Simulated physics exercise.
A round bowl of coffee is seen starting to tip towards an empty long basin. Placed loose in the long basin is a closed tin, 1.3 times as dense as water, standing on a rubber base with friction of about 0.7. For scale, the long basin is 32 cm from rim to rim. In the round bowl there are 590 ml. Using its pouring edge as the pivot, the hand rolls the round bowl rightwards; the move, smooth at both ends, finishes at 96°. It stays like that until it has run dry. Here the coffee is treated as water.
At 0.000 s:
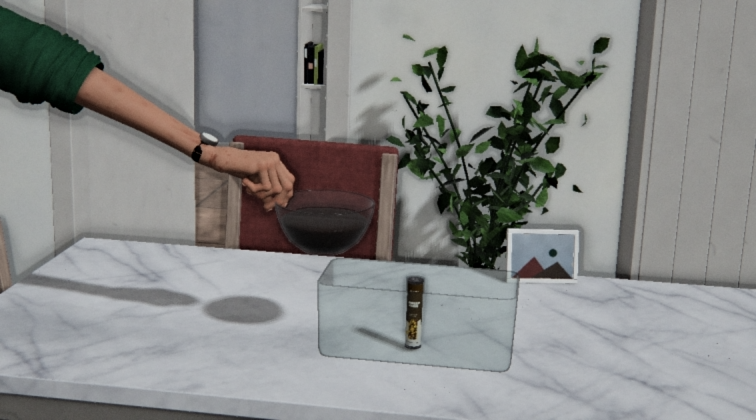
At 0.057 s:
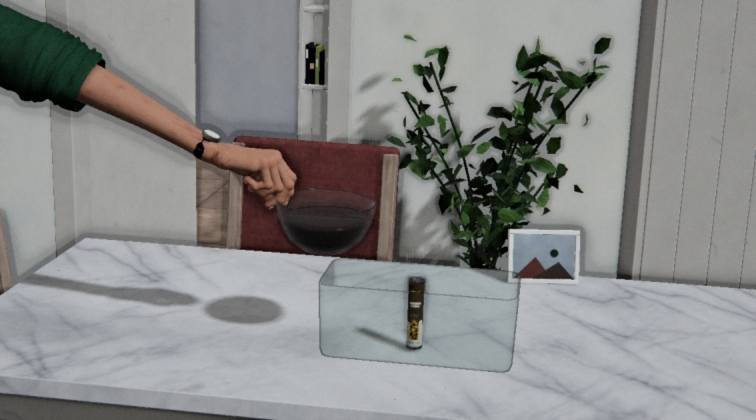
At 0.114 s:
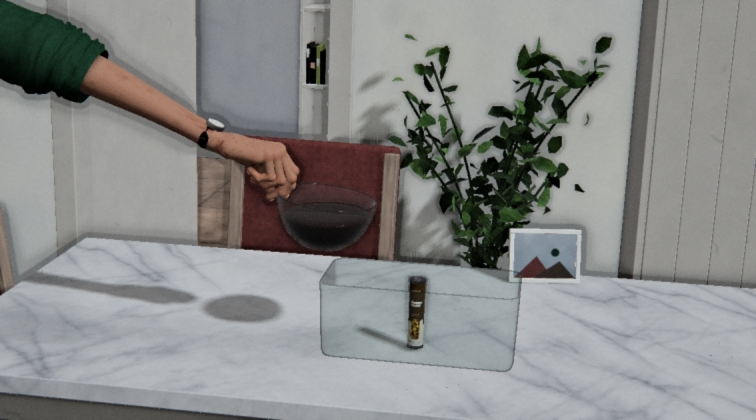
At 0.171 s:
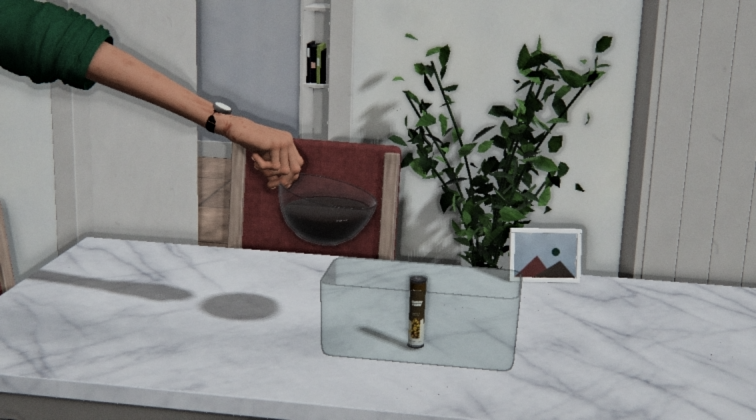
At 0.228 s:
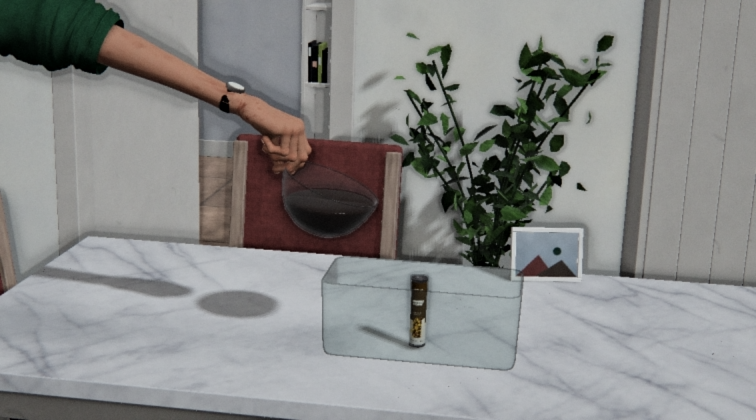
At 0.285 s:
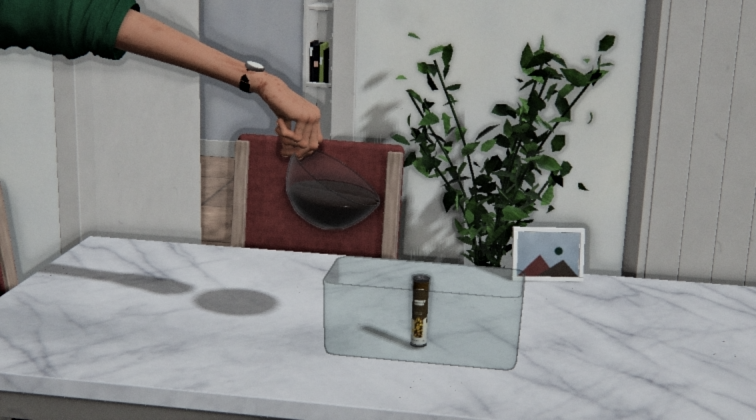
We see a hand holding a round bowl of dark liquid above a marble table, beside a clear long basin with a small closed tin inside; the hand steadily tilts the bowl rightwards, and the liquid shifts toward its right edge.
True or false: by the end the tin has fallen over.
False.
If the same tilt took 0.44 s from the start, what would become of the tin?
Then the tin does not tip.
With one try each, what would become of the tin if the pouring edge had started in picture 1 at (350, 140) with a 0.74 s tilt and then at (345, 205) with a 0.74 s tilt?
Run one: It does not tip. Run two: It tumbles.
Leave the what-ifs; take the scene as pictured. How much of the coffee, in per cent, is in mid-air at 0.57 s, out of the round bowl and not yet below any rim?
Around 52 in a hundred.
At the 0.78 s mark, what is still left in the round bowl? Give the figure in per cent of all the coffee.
Close to 1 percent of the whole amount.
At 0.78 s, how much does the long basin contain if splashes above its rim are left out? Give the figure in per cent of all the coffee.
Around 84 per cent of the whole.
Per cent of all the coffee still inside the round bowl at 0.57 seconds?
Some 38 per cent.
Then, 0.57 s in, the tilt is 84° and 39 per cent is still to pour; the tin stands where it began.
Then, 0.78 s in, the tilt is 96° and 1 per cent is still to pour; the tin stands where it began.
Then, 1.00 s in, the tilt is 96° and 0 per cent is still to pour; the tin stands where it began.
Then, 1.24 s in, the tilt is 96° and 0 per cent is still to pour; the tin stands where it began.
Finally, the tin stands where it began.
